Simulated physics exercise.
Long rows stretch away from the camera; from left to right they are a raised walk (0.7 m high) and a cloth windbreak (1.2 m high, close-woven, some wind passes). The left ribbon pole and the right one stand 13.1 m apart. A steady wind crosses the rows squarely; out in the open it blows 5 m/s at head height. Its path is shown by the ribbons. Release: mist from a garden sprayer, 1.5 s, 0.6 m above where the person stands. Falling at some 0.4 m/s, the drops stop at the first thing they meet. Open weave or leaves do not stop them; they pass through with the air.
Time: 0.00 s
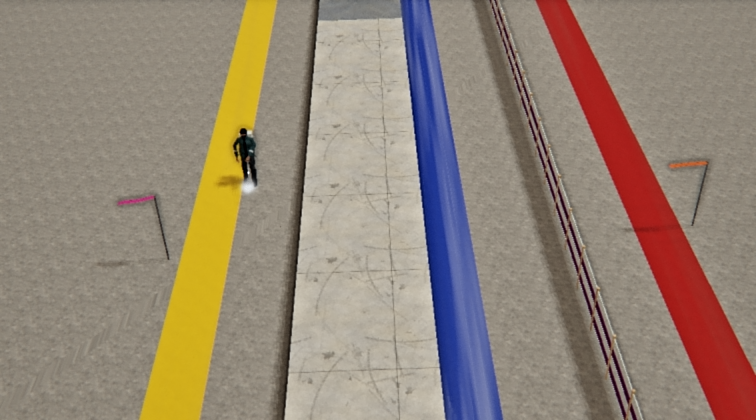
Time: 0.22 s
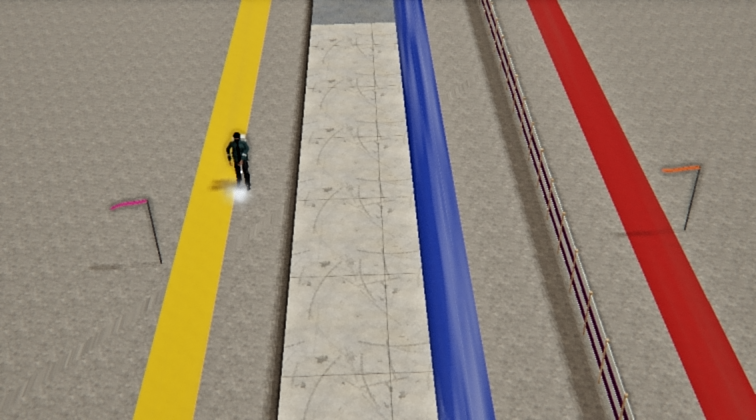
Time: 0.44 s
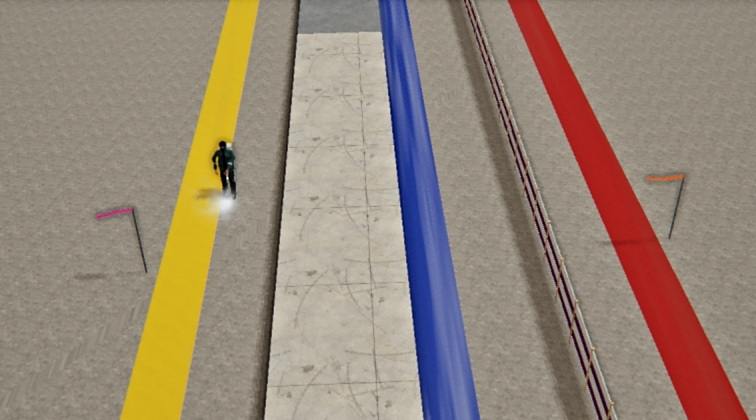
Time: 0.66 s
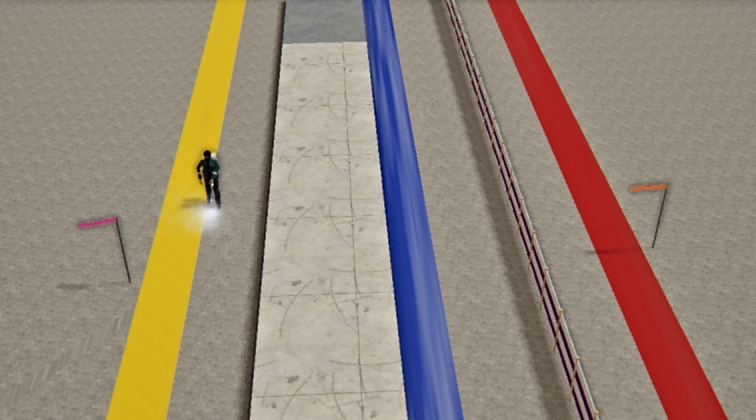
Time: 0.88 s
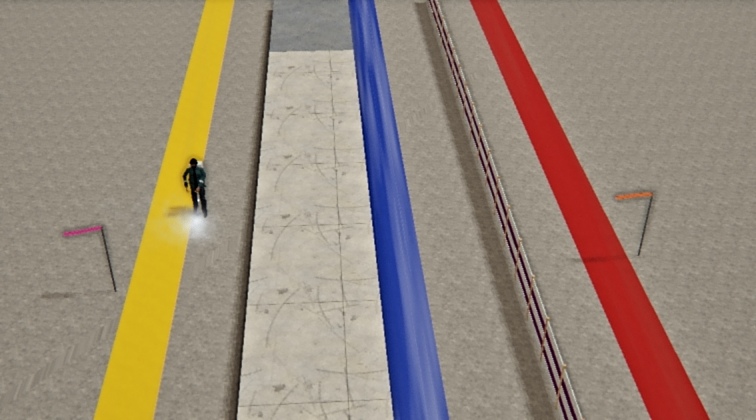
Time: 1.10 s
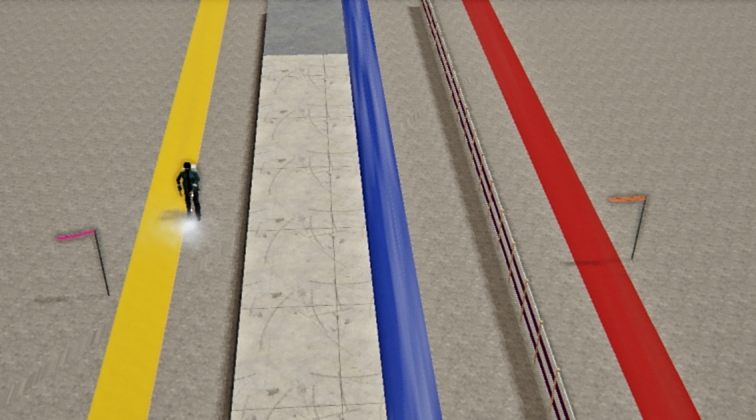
Dark figure on a yellow stripe beside a raised walk, white mist spreading at the feet, ribbons streaming left, view shifting slightly.
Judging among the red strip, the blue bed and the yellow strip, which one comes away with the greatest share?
The greatest share goes to yellow.
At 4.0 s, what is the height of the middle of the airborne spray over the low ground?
Roughly 0.6 m up.
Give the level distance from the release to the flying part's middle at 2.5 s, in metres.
The distance is close to 1.5 m.
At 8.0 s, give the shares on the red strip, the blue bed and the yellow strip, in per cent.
The shares are around 0 percent red, 0 percent blue, 30 percent yellow.
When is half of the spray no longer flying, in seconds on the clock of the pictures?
2.0 s.
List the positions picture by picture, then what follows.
The left ribbon ends at (118, 204), leaning 80 degrees to the left, the spray in the air spans x = 245 to 255 around y = 185 and it comes from (248, 183), in the first picture.
The right ribbon ends at (663, 170), leaning 85 degrees to the left, the spray in the air spans x = 225 to 245 around y = 190, the red one passes (648, 229), the blue one passes (439, 236) and the yellow one passes (202, 244), in the second picture.
The left ribbon ends at (96, 217), leaning 75 degrees to the left, the spray in the air spans x = 200 to 235 around y = 200 and the top of the cloth windbreak crosses (531, 169), in the third picture.
The right ribbon ends at (631, 190), leaning 85 degrees to the left, the spray in the air spans x = 175 to 220 around y = 215, the red one passes (591, 192), the blue one passes (403, 199) and the yellow one passes (185, 206), in the fourth picture.
The left ribbon ends at (64, 234), leaning 80 degrees to the left and the spray in the air spans x = 150 to 210 around y = 220, in the fifth picture.
The right ribbon ends at (610, 200), leaning 90 degrees to the left, the spray in the air spans x = 135 to 205 around y = 225 and the top of the cloth windbreak crosses (496, 191), in the sixth picture.
After 2.5 s, 33 % is in the air or yet to come; 0 % lies on the red strip, 0 % on the blue bed and 22 % on the yellow strip; the middle of what still flies is 0.4 m above the low ground, near (142, 229).
After 4.0 s, 13 % is in the air or yet to come; 0 % lies on the red strip, 0 % on the blue bed and 28 % on the yellow strip.
After 8.0 s, 4 % is in the air or yet to come; 0 % lies on the red strip, 0 % on the blue bed and 29 % on the yellow strip.
After 20.0 s, 0 % is in the air or yet to come; 0 % lies on the red strip, 0 % on the blue bed and 29 % on the yellow strip.
After 45.0 s, 0 % is in the air or yet to come; 0 % lies on the red strip, 0 % on the blue bed and 29 % on the yellow strip.
